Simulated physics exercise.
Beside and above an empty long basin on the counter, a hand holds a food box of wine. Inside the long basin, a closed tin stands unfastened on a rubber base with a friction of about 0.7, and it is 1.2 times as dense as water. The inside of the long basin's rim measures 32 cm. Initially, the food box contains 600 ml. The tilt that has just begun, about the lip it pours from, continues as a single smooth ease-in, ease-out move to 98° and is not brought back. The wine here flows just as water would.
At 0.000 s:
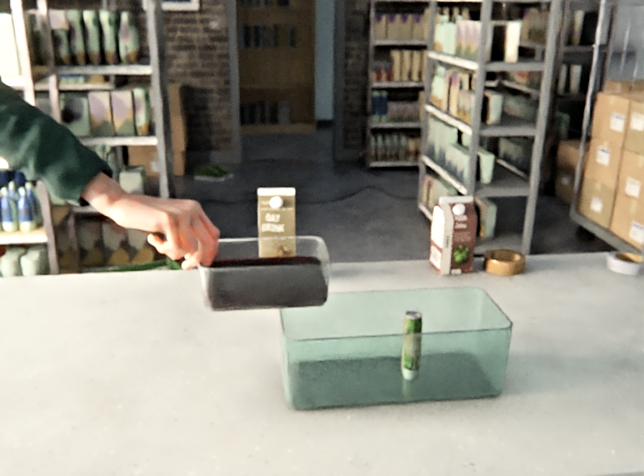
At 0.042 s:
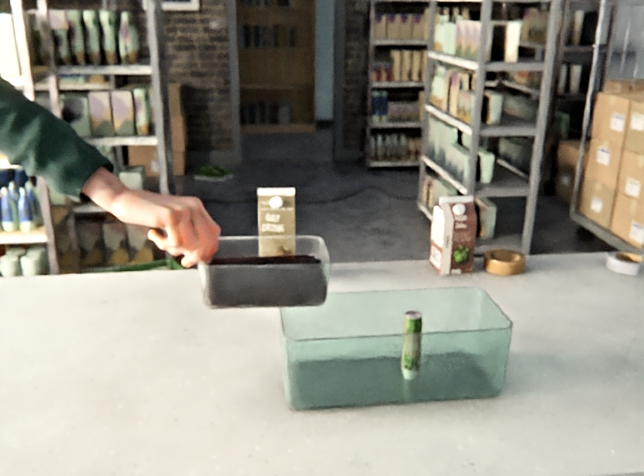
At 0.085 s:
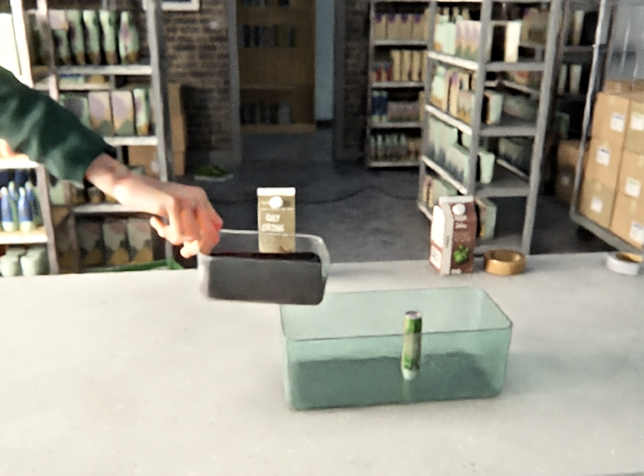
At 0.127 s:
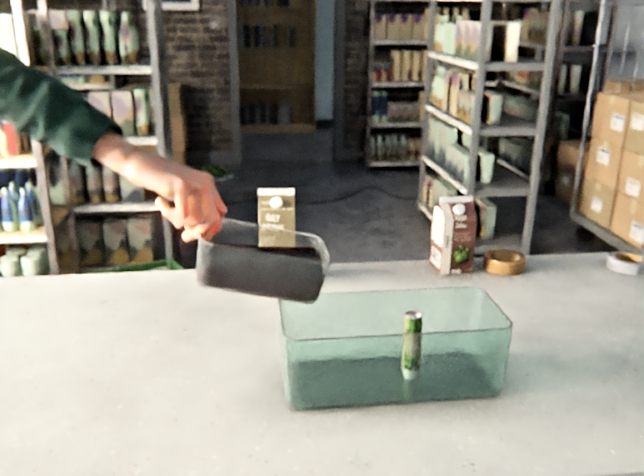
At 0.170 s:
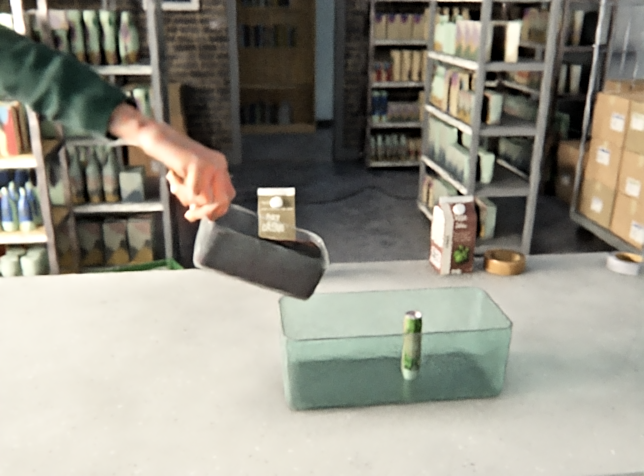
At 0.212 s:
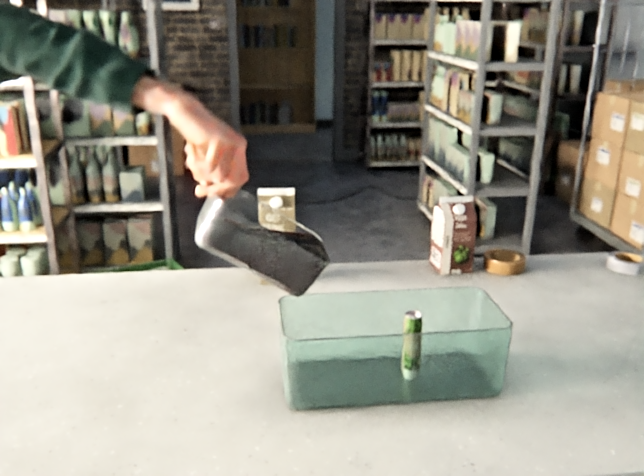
In a storeroom, a hand steadily tilts a clear box of dark liquid rightward above a green basin.
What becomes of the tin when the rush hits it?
The tin is knocked down.
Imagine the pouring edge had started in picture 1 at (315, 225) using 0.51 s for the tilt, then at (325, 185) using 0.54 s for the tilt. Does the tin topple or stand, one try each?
Try 1: Tipped over; try 2: Still standing.
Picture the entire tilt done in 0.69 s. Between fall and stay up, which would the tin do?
The tin topples.
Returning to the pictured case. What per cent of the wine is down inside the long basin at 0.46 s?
About 9 per cent.
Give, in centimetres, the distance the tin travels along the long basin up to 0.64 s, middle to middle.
Around 2 centimetres.
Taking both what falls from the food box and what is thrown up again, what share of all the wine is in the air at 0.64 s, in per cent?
9 per cent or so.
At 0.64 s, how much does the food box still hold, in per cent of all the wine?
About 3 percent.
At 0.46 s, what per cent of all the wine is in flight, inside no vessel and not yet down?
Some 64 % is the figure.
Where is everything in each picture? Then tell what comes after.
In the first picture, tilt 0°; pouring edge (326, 251); surface from (204, 272) to (323, 267); the long basin's rim runs from (281, 318) to (497, 307); the tin's top is at (414, 317).
In the second picture, tilt 1°; pouring edge (326, 251); surface from (204, 270) to (323, 265).
In the third picture, tilt 6°; pouring edge (326, 251); surface from (202, 265) to (322, 262).
In the fourth picture, tilt 13°; pouring edge (326, 251); surface from (200, 255) to (321, 257).
In the fifth picture, tilt 22°; pouring edge (326, 252); surface from (199, 240) to (322, 251).
In the sixth picture, tilt 33°; pouring edge (325, 252); surface from (199, 222) to (322, 245).
By 0.46 s the tilt is 93° and 28 per cent is still to pour; the tin stands where it began.
By 0.64 s the tilt is 98° and 3 per cent is still to pour; the tin leans 24°.
By 0.83 s the tilt is 98° and 0 per cent is still to pour; the tin lies on its side.
By 1.04 s the tilt is 98° and 0 per cent is still to pour; the tin lies on its side.
At rest the tin lies on its side.
